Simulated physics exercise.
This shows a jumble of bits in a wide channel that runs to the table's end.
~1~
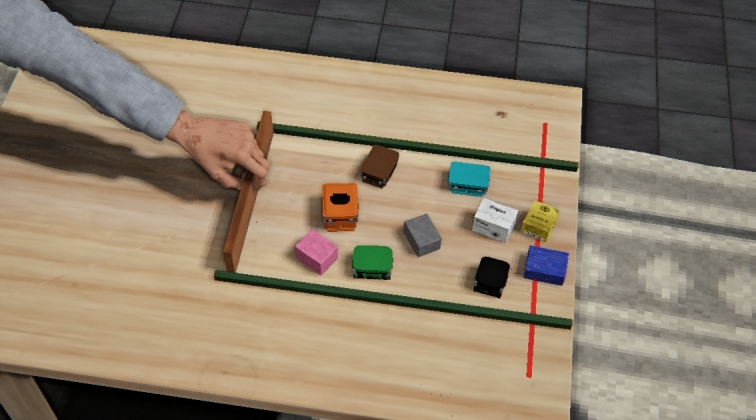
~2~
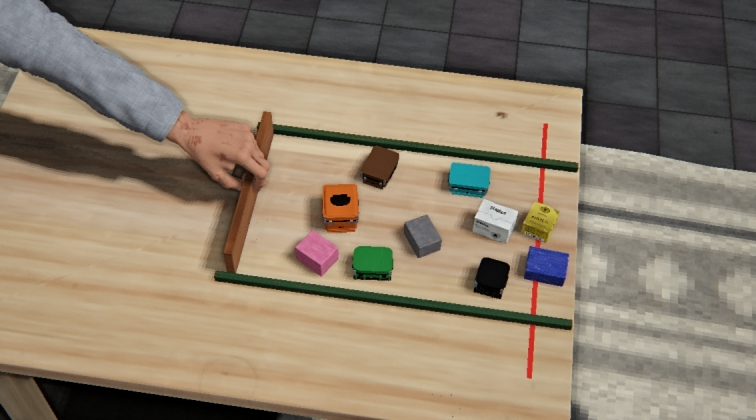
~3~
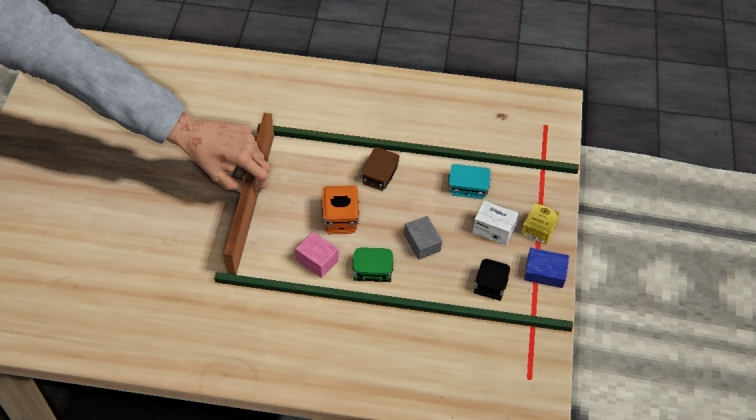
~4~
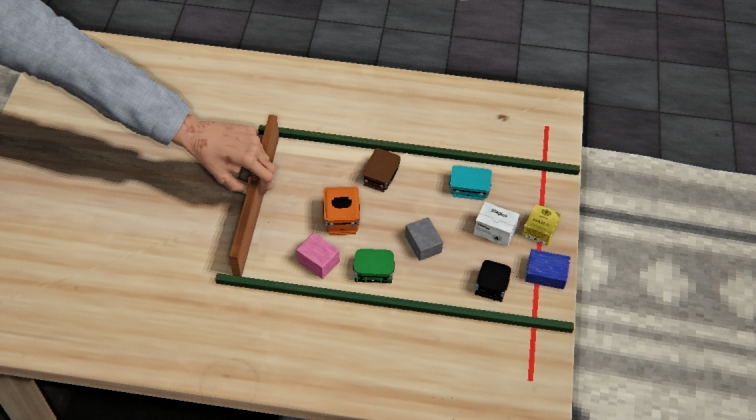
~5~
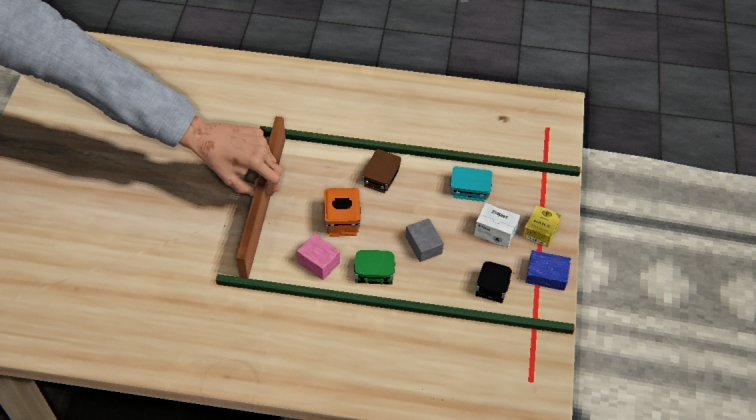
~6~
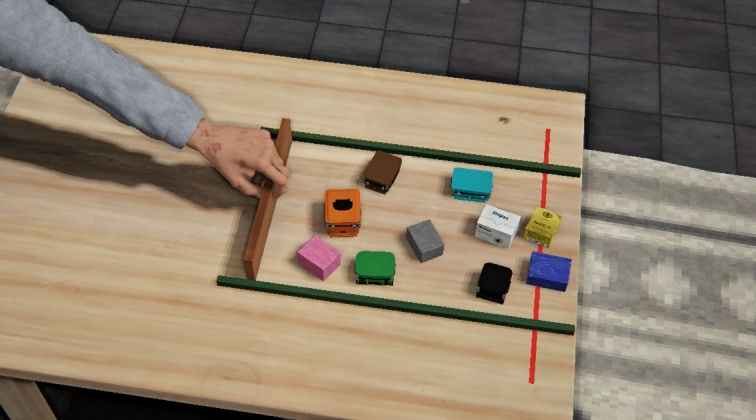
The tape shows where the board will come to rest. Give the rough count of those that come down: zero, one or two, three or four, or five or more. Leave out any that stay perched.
In the end the number that fall off is five or more.
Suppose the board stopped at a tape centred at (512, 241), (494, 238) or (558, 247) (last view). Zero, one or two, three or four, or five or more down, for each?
One after another: 3 or 4; just one or two; more than four.
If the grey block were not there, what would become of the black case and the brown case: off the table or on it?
The black case drops off; the brown case does not fall.
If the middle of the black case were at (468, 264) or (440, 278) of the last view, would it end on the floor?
The black case goes over; is lost.
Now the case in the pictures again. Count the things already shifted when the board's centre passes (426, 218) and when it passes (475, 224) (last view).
By then 7, and 10.
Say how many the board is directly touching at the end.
The number is 3.
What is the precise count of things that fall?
Fallen: 7.
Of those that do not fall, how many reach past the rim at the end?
That would be 0.
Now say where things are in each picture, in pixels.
Blue block (546, 266); yellow box (540, 221); black case (492, 278); board (250, 189); tape (538, 239), in the first picture.
Yellow box (540, 222); white box (495, 222), in the second picture.
Black case (492, 280); brown case (380, 170), in the third picture.
Blue block (548, 269); orange case (342, 210), in the fourth picture.
Yellow box (542, 226); pink block (319, 257), in the fifth picture.
Blue block (549, 272); yellow box (543, 227); black case (494, 283); board (269, 197); tape (541, 245), in the sixth picture.
Soon after, none off yet; blue block at rest near (549, 272); yellow box at rest near (543, 227); black case at rest near (494, 283).
Then, none off yet; blue block at rest near (549, 272); yellow box at rest near (543, 227); black case moving near (503, 284).
Further on, one off so far; blue block on its side near (592, 293); yellow box moved about its own width near (579, 232); black case moved well along near (575, 301).
At rest, the number that fall off is five or more; fallen, green case, grey block, turquoise case, white box, black case, yellow box and blue block.
